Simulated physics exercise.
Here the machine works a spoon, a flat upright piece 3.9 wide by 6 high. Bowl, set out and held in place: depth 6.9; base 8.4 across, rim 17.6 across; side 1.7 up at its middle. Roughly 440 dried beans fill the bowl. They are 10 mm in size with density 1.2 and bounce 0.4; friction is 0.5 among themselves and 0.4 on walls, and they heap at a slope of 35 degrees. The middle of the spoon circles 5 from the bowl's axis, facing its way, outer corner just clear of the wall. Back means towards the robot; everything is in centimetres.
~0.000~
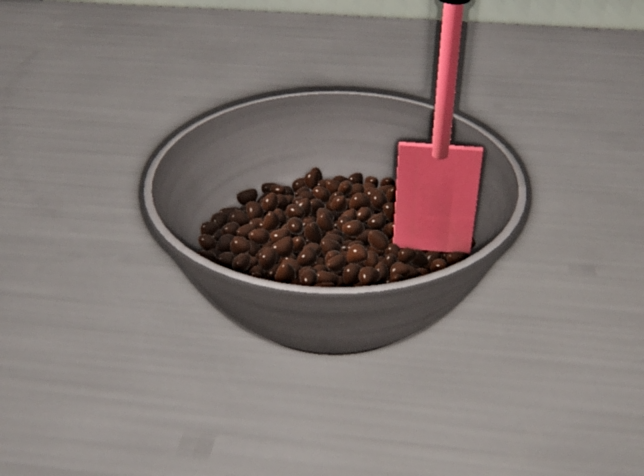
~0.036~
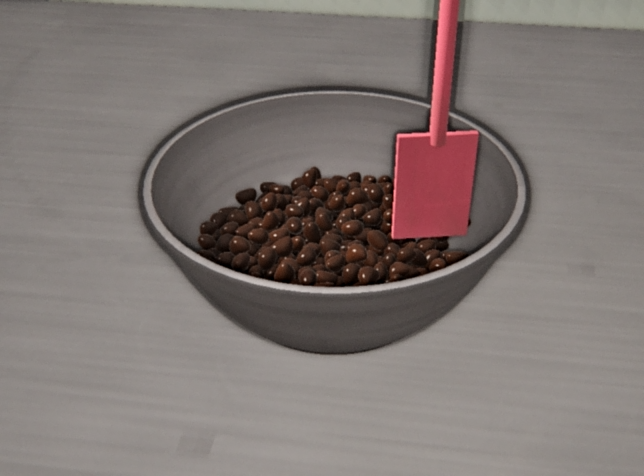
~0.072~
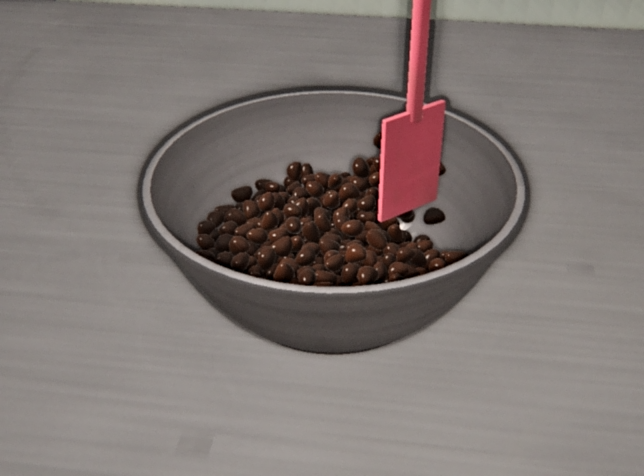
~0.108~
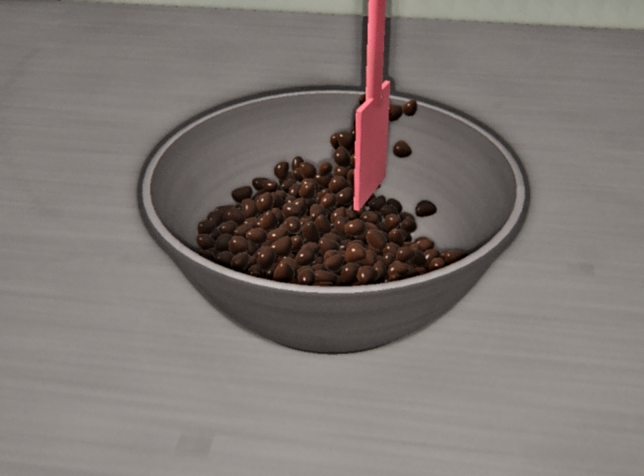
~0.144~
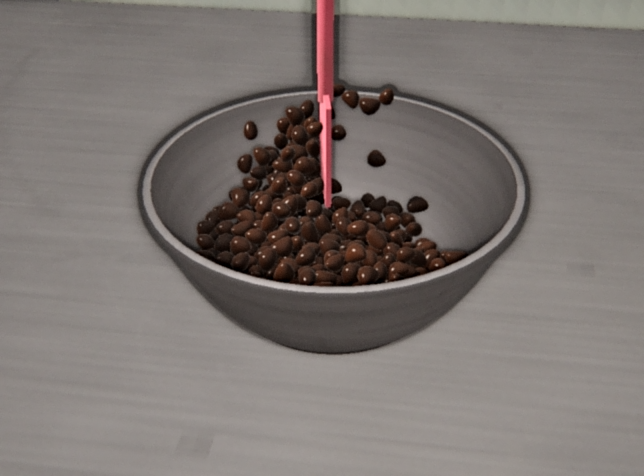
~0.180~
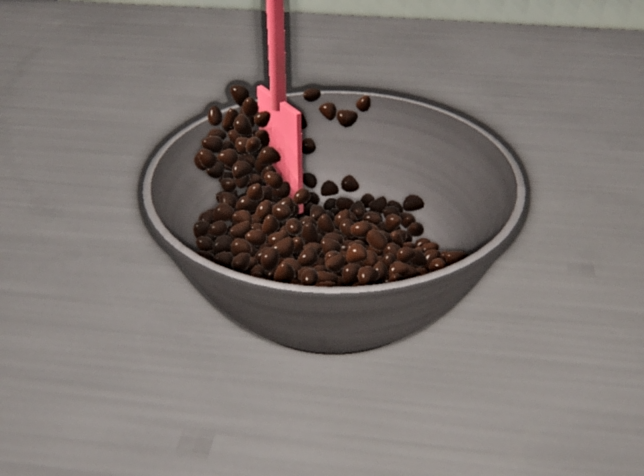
A pink spatula sweeps left through dark beans in a gray bowl, pushing some up the side.
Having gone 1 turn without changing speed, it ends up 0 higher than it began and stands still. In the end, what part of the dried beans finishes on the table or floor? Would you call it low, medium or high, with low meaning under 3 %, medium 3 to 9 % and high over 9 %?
I would call it high, over 9 %.
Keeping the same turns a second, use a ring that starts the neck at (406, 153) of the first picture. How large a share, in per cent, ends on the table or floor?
It comes to around 5 percent.
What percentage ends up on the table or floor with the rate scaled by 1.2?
That gives about 15 percent.
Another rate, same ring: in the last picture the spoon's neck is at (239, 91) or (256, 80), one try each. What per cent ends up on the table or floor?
So, roughly 15 percent the first time and 15 percent the second.
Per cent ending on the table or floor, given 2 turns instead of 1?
Estimate: Near 25 %.
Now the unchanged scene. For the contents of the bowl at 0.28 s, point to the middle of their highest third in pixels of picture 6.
Near (274, 269).
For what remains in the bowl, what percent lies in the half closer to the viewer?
I'd say around 35 per cent.
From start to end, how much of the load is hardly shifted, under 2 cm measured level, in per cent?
I'd guess close to 45 percent of the load.
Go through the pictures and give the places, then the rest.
In the first frame, spoon neck at (444, 117), 0° round; upper third of the load around (326, 239), from x 210 to 465, top at y 180; 436 in the bowl.
In the second frame, spoon neck at (441, 105), 13° round; upper third of the load around (325, 231), from x 205 to 460, top at y 175.
In the third frame, spoon neck at (417, 83), 43° round; upper third of the load around (329, 228), from x 205 to 455, top at y 130.
In the fourth frame, spoon neck at (375, 69), 73° round; upper third of the load around (322, 225), from x 205 to 455, top at y 100.
In the fifth frame, spoon neck at (326, 65), 103° round; upper third of the load around (298, 222), from x 205 to 455, top at y 90.
In the sixth frame, spoon neck at (278, 72), 132° round; upper third of the load around (269, 224), from x 200 to 455, top at y 95; 436 in the bowl.
After 0.28 s, 217° round, highest piece 9 above the table; 424 in the bowl, 12 in flight or on the tool.
After 0.38 s, 301° round, highest piece 10 above the table; 402 in the bowl, 12 on the table or floor, 22 in flight or on the tool.
After 0.63 s, 0° round, highest piece 6 above the table; 379 in the bowl, 56 on the table or floor, 1 in flight or on the tool.
After 1.33 s, 0° round, highest piece 6 above the table; 379 in the bowl, 57 on the table or floor.
At rest, 379 in the bowl, 57 on the table or floor. That is 13 % on the table or floor.
